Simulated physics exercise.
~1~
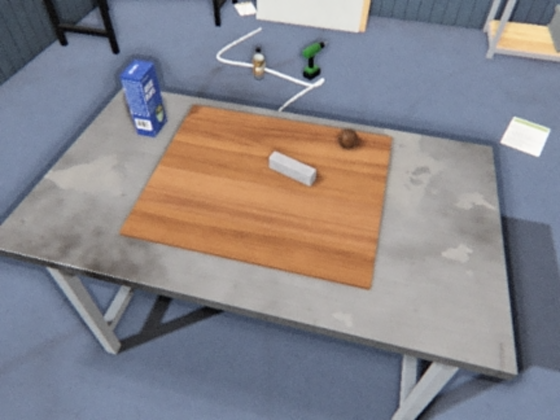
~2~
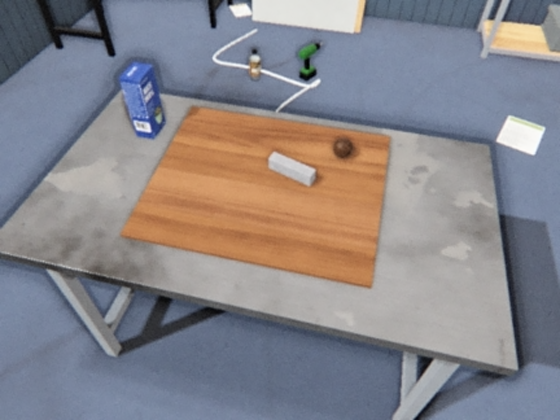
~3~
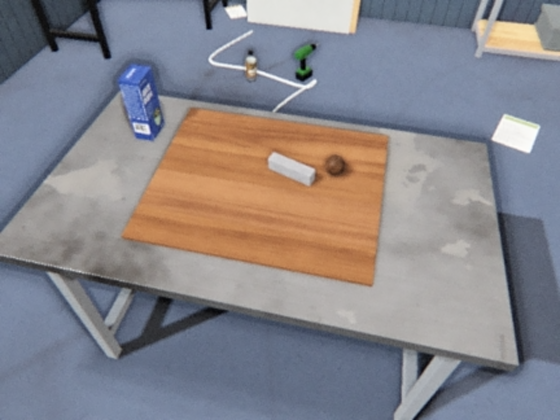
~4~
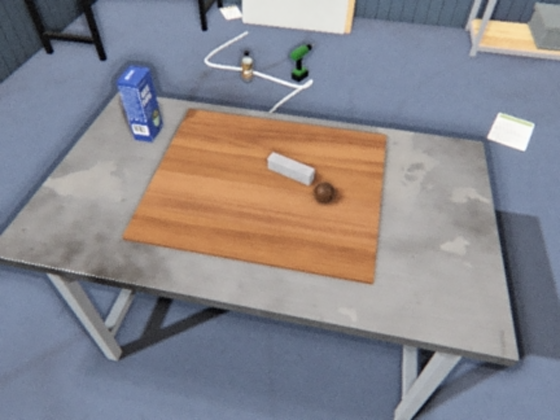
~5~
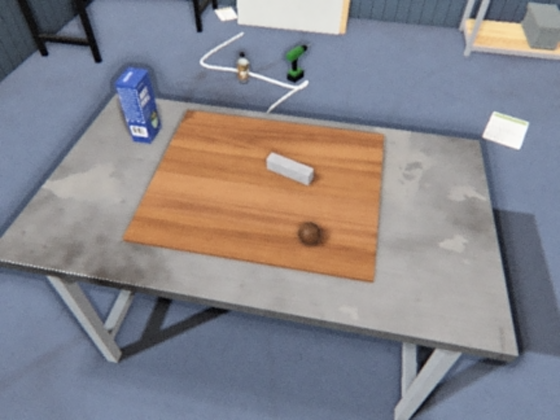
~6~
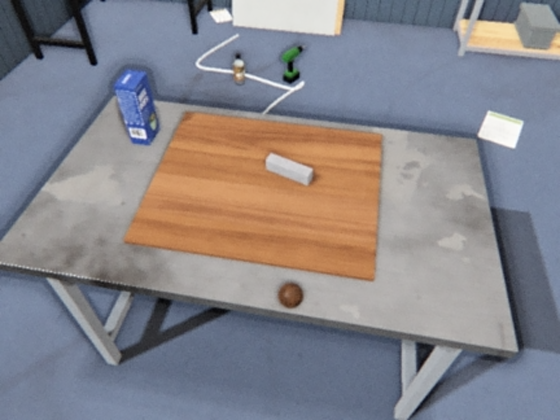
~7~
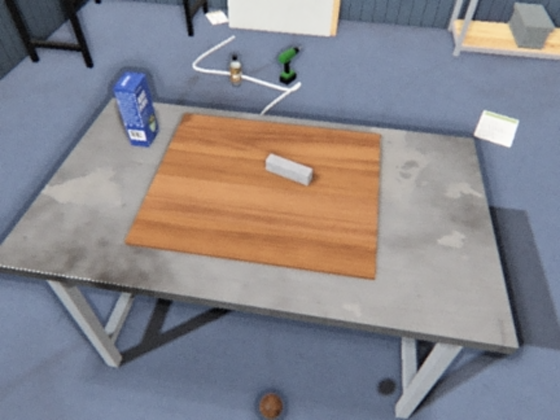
A small brown ball rests near the far right corner of a wooden board on a grey, stained table, seen from above in a blue-floored room. A pale grey block lies near the middle of the board, and a blue carton stands at the table's far left, with a green drill on the floor beyond. The ball rolls toward the near side, passing just right of the block. It crosses the open wood, leaves the board's near edge and reaches the table's front. Finally it drops past the table, ending low in view, while block and carton stay put.
